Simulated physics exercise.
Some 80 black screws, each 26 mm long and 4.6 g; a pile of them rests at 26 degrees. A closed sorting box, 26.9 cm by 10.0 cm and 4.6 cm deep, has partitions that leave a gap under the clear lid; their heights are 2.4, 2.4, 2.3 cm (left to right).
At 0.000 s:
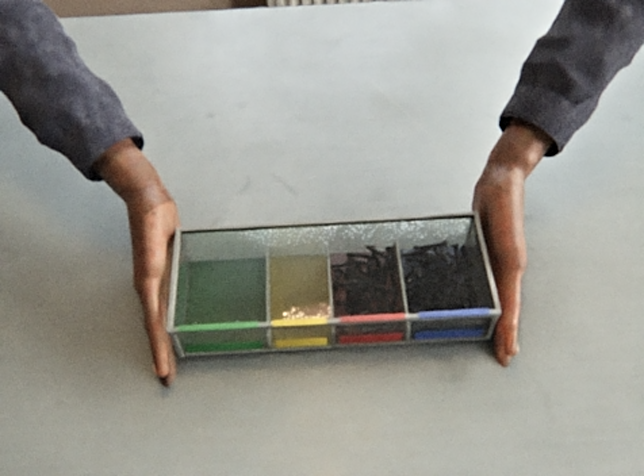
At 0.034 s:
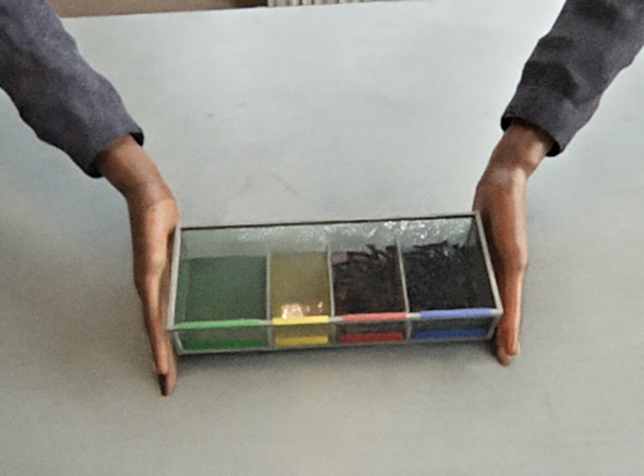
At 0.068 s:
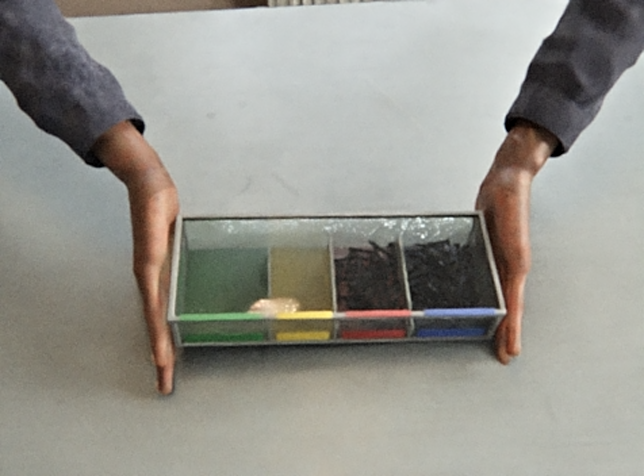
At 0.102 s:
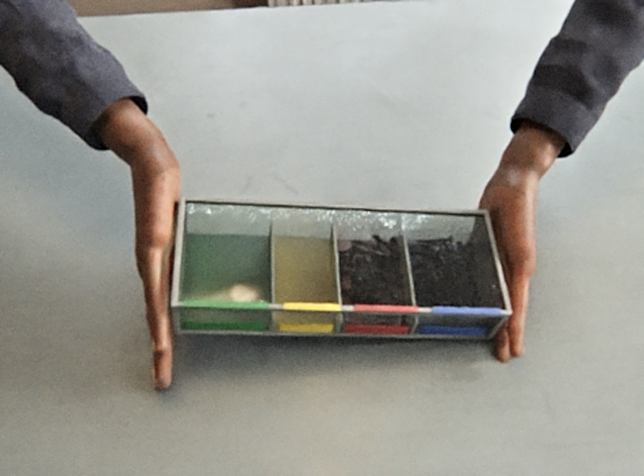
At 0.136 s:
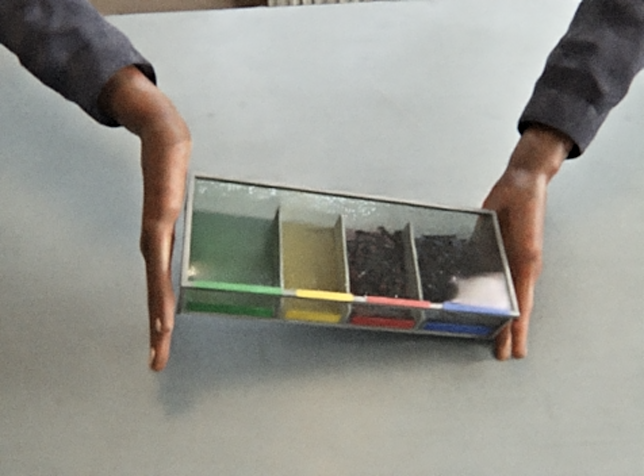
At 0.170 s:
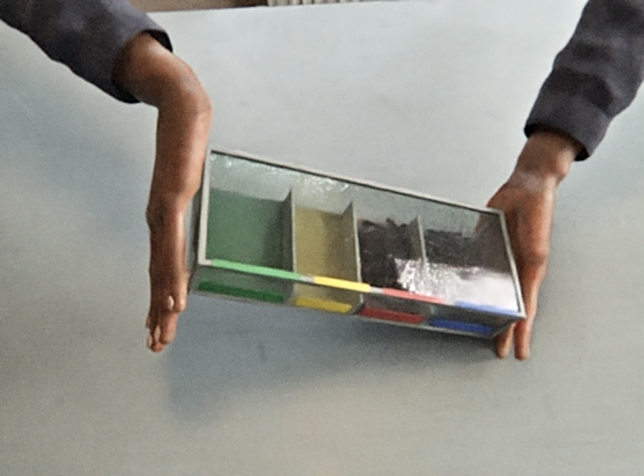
Two hands held a clear-lidded box with green, yellow, red and blue sections, dark screws piled in the two right ones, then raised its left end so it slanted down toward the right.
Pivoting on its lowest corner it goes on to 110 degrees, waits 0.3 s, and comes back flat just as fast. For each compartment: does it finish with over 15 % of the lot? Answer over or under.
Red under, blue over, green under, yellow under.
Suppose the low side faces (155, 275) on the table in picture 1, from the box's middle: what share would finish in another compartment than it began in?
Some 95 per cent.
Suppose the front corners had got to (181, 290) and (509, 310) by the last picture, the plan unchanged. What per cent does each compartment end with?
Red 0, blue 100, green 0, yellow 0.
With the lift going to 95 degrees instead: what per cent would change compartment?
About 40 per cent.
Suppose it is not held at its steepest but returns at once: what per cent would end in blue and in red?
Then: Blue 100; red 0.
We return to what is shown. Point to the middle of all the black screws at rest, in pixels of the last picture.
Near (457, 290).
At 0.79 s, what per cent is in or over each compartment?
Red 0; blue 100; green 0; yellow 0.
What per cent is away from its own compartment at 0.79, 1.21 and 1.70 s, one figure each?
About 45, 45, 45.
Then, at 0.79 s, tilt 110 degrees; blue 100 %.
Then, at 1.21 s, tilt 62 degrees; blue 100 %.
After 1.70 s, tilt 0 degrees; blue 100 %.
At rest (2.1 s), red 0 %, blue 100 %, green 0 %, yellow 0 %.
